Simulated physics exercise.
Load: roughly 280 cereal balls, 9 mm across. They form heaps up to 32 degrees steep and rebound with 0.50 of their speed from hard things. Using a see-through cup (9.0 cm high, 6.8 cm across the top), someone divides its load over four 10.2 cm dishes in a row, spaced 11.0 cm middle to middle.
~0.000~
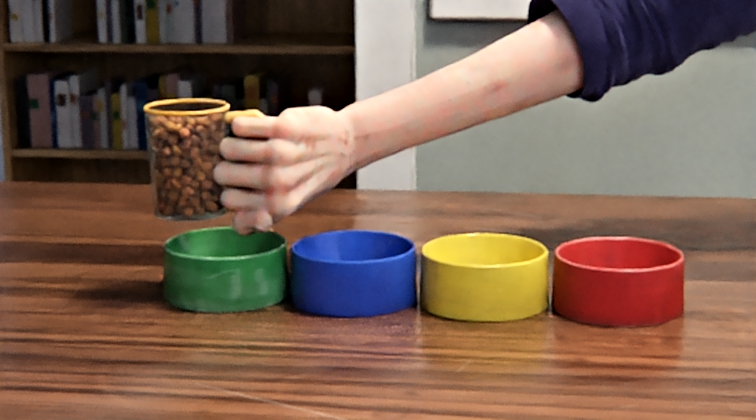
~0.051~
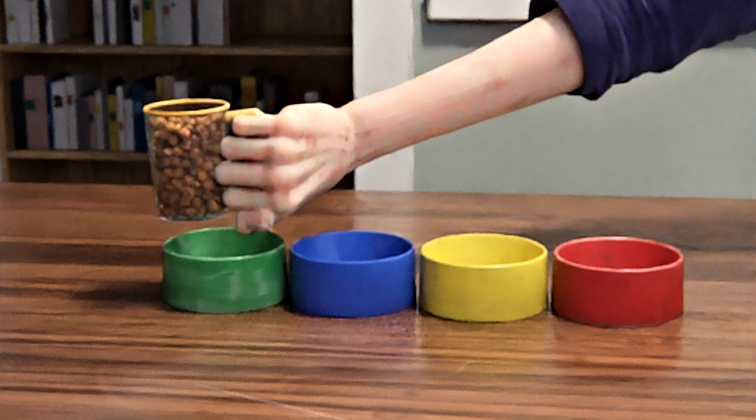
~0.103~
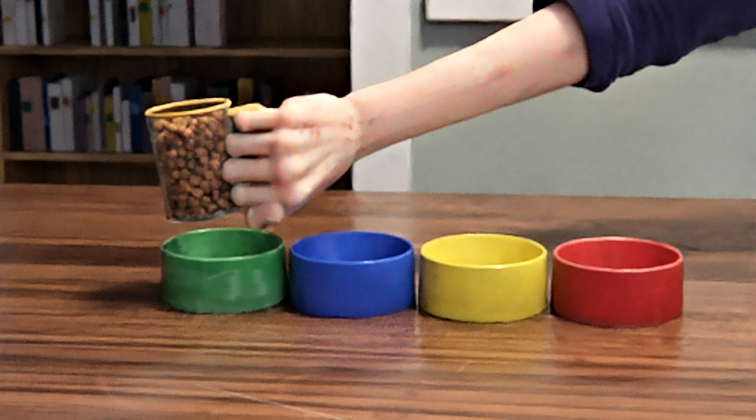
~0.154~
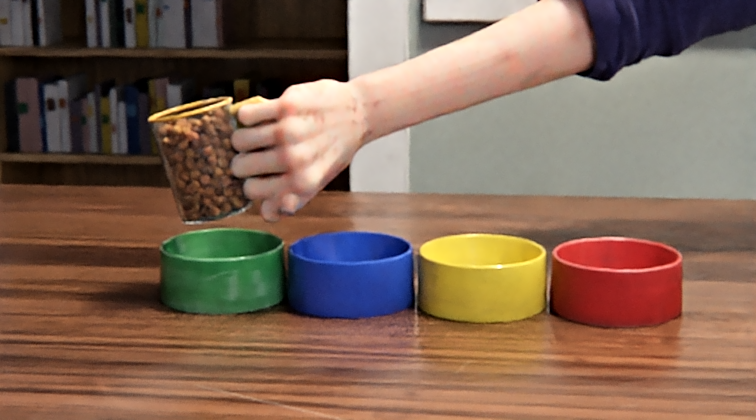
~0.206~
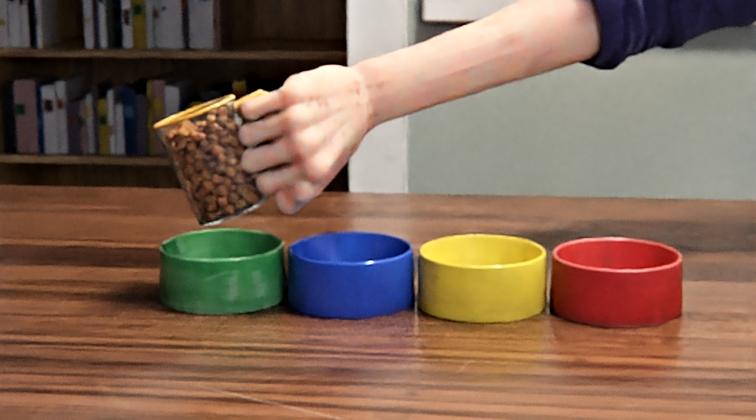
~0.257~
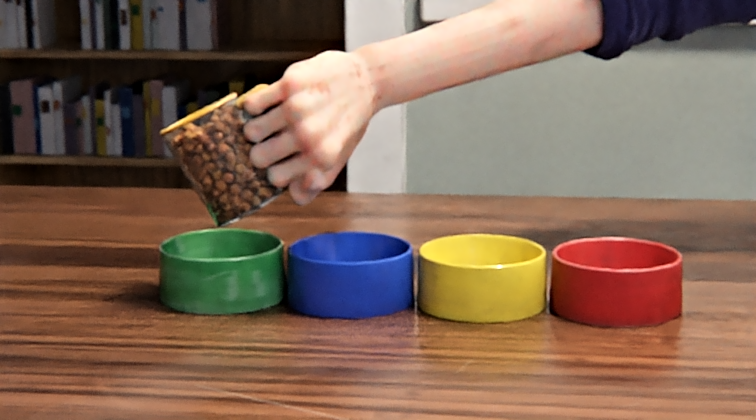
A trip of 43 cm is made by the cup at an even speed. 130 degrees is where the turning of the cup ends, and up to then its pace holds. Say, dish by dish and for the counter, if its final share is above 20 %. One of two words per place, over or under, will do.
Red - under, blue - over, green - under, yellow - under, counter - under.
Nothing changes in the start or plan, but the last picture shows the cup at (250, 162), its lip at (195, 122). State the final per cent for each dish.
Dish by dish: Red 90 percent, blue 0 percent, green 0 percent, yellow 0 percent.
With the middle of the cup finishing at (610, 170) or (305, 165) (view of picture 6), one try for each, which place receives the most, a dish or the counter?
On the first run most goes to blue, and on the second to green.
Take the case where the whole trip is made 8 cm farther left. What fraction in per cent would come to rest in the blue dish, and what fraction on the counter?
Result - blue 0 / counter 10.
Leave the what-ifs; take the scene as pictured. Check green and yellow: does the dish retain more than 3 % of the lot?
So green is a pass and yellow is a miss.
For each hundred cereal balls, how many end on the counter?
Estimate: Close to 5 %.
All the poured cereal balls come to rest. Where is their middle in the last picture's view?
At about (339, 278).
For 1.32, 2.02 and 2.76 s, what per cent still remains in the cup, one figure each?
Going in order, it reads 0, then 0, and finally 0 per cent.
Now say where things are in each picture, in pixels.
The first picture shows cup at (189, 160), tilt 0 degrees, lip at (147, 107), moved 0.0 cm; middle of the pieces at (194, 164); green dish at (225, 243); blue dish at (353, 247); yellow dish at (484, 250); red dish at (619, 254).
The second picture shows cup at (190, 160), tilt 2 degrees, lip at (147, 108), moved 0.2 cm; middle of the pieces at (195, 164).
The third picture shows cup at (196, 161), tilt 6 degrees, lip at (149, 112), moved 0.8 cm; middle of the pieces at (201, 164).
The fourth picture shows cup at (204, 161), tilt 13 degrees, lip at (152, 118), moved 1.6 cm; middle of the pieces at (210, 164).
The fifth picture shows cup at (215, 162), tilt 20 degrees, lip at (158, 126), moved 2.5 cm; middle of the pieces at (220, 164).
The sixth picture shows cup at (224, 162), tilt 28 degrees, lip at (164, 133), moved 3.4 cm; middle of the pieces at (230, 163); green dish at (221, 245); blue dish at (350, 248); yellow dish at (482, 251); red dish at (617, 255). The cup turns about 140 degrees a second and travels 17 cm a second.
After 1.32 s, tilt 130 degrees; cup holds 0 %, blue 85 %, green 10 %.
After 2.02 s, tilt 130 degrees; cup holds 0 %, blue 85 %, green 10 %.
After 2.76 s, tilt 130 degrees; cup holds 0 %, blue 85 %, green 10 %.
In the end, at 3.1 s, red 0 %, blue 85 %, green 10 %, yellow 0 %, counter 5 %.
